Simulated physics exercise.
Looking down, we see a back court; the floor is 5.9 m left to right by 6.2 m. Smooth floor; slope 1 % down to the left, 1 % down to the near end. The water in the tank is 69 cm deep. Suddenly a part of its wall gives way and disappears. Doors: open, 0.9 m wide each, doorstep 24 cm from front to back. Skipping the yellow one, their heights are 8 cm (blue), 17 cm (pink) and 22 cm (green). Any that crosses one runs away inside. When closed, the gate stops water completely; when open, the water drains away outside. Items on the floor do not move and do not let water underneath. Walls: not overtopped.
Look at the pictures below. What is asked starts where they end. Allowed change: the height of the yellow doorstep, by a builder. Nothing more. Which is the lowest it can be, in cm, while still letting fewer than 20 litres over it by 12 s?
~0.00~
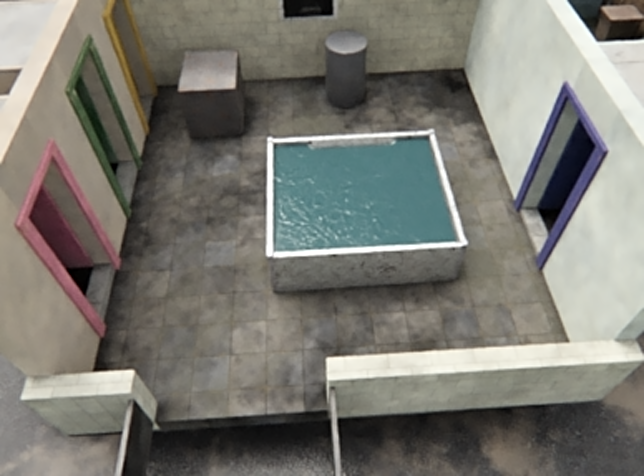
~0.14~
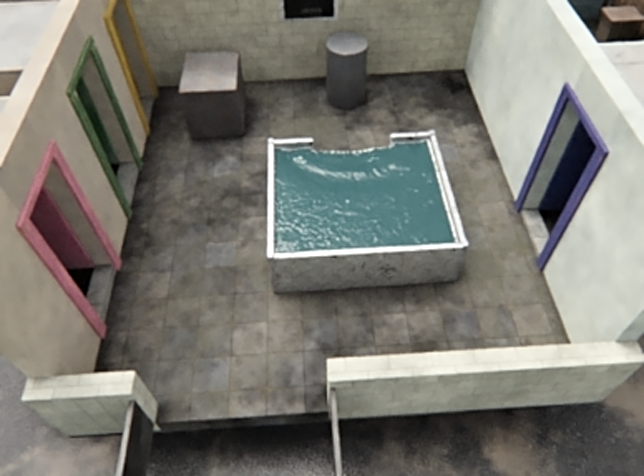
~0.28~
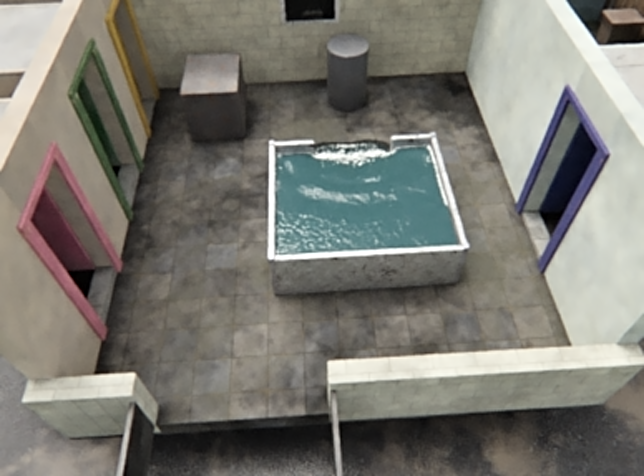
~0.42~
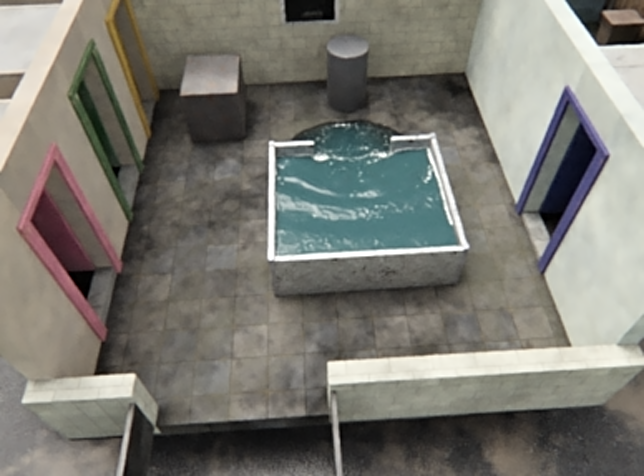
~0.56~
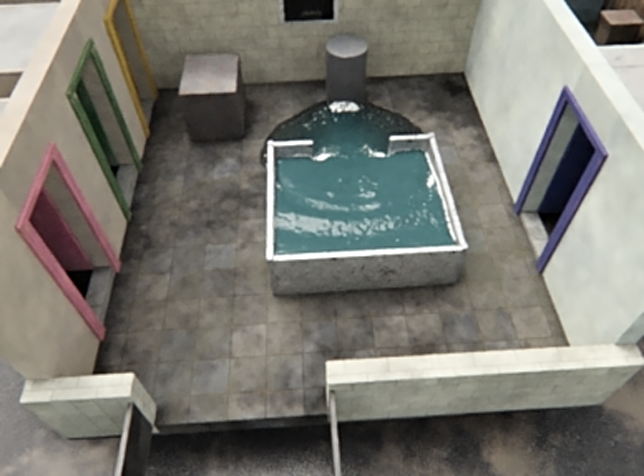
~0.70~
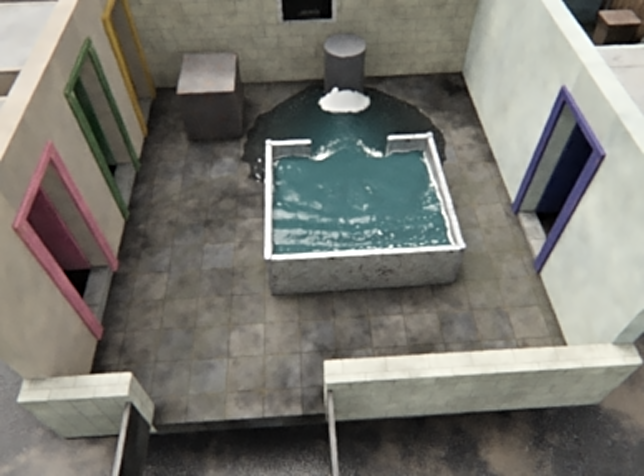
No lower than about 21 cm.
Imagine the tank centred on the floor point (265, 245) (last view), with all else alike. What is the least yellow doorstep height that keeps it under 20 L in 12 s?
Then close to 22 cm.
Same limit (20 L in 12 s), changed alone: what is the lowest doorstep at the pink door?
Roughly 11.5 cm at the pink door.
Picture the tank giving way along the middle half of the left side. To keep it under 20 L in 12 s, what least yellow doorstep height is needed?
Then the minimum is about 19 cm.
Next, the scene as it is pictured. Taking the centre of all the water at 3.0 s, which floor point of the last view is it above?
(341, 160).
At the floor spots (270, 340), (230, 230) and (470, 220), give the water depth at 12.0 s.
Going through the spots in order gives 6, 8 and 5 centimetres.
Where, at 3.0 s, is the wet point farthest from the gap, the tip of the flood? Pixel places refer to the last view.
Roughly at (156, 90) in the last view.
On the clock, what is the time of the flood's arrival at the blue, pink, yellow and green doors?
The blue door gets it at 3.4 s, the pink door at 4.0 s, the yellow door at 2.0 s and the green door at 3.2 s.
After 1.4 s water covers 25 % of the floor, deepest (41 cm) near (340, 116); it has not reached the yellow door.
After 3.0 s water covers 40 % of the floor, deepest (34 cm) near (165, 89); 18 cm at the yellow door, 53 litres in over its 7 cm doorstep.
After 12.0 s water covers 95 % of the floor, deepest (16 cm) near (83, 408); 6 cm at the yellow door, 215 litres in over its 7 cm doorstep.
At the yellow door as built, the water arrived by 2.0 s and peaked near 18 cm at 2.8 s.
With a doorstep of 19.5 cm, 28 litres would have come in within the 12 s; with 26 cm, 7 litres. So under 20 litres takes about 21 cm.
